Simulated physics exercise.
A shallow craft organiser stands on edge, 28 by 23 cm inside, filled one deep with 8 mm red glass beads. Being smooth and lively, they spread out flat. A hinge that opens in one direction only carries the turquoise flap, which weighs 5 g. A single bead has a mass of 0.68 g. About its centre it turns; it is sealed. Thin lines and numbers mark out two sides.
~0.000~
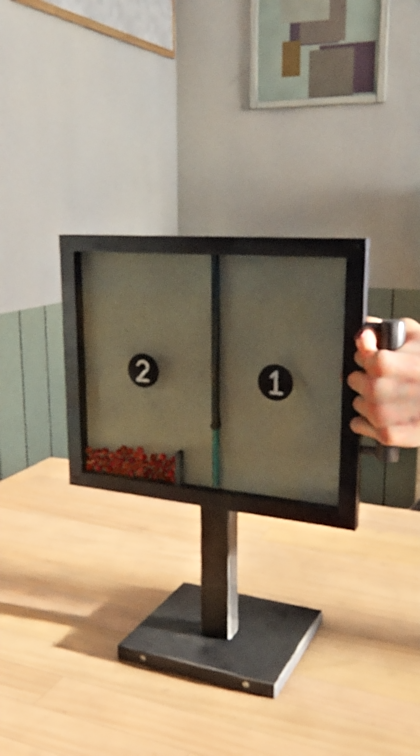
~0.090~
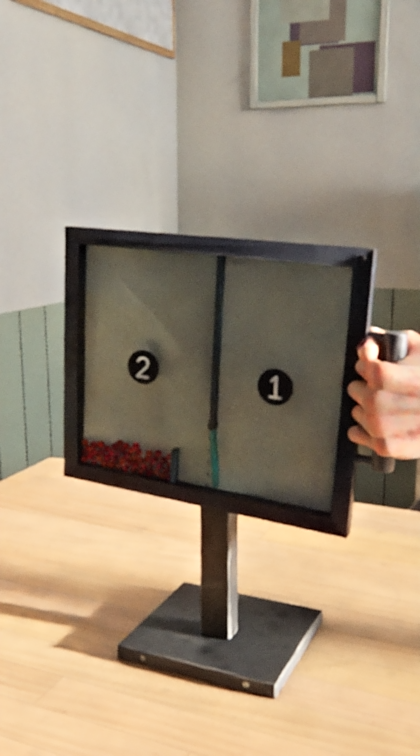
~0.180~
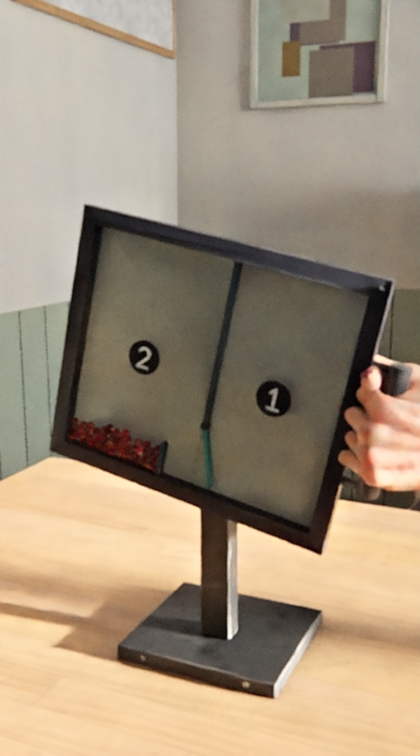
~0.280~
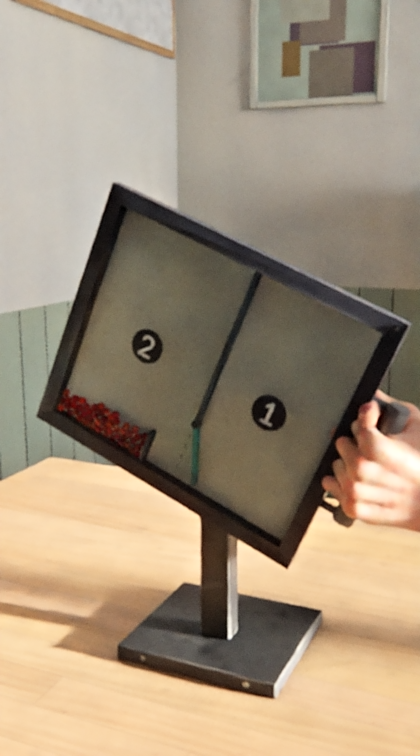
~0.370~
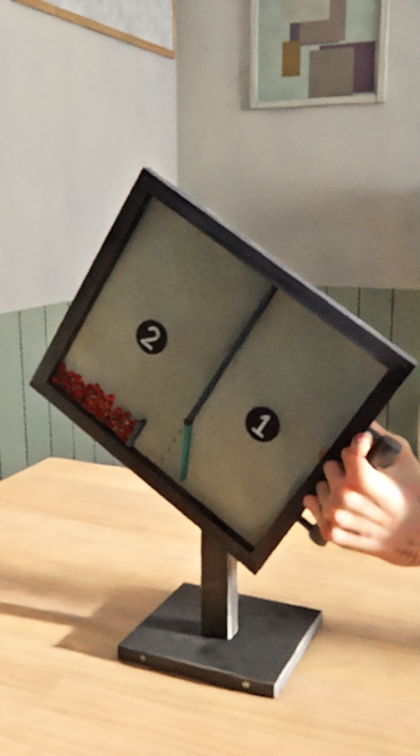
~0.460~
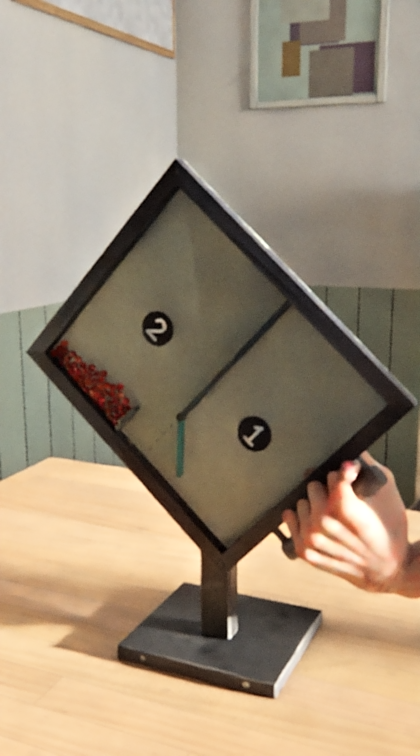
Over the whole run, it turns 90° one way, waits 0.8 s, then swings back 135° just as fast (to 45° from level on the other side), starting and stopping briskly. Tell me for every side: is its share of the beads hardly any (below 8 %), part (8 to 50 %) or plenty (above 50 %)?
Shares: No. 1 plenty, 2 part.
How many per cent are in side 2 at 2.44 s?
Share: Near 15 %.
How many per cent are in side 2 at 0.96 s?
The share there is close to 70 per cent.
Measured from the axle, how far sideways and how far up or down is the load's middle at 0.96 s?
About 7 cm left and 1 cm below.
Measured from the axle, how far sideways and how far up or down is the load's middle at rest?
Offset approx. 10 cm right, 5 cm below.
After 0.96 s, it stands 90° clockwise; the beads' middle is 7 cm left of and 1 cm below the centre; no. 1, 30 %, no. 2, 70 %; turquoise flap open 47°.
After 2.44 s, it stands 23° clockwise; the beads' middle is 6 cm right of and 11 cm below the centre; no. 1, 85 %, no. 2, 15 %; turquoise flap open 35°.
After 3.13 s, it stands 45° anticlockwise; the beads' middle is 10 cm right of and 4 cm below the centre; no. 1, 85 %, no. 2, 15 %; turquoise flap shut.
Settled by 3.7 s, it stands 45° anticlockwise; no. 1, 85 %, no. 2, 15 %; turquoise flap shut.
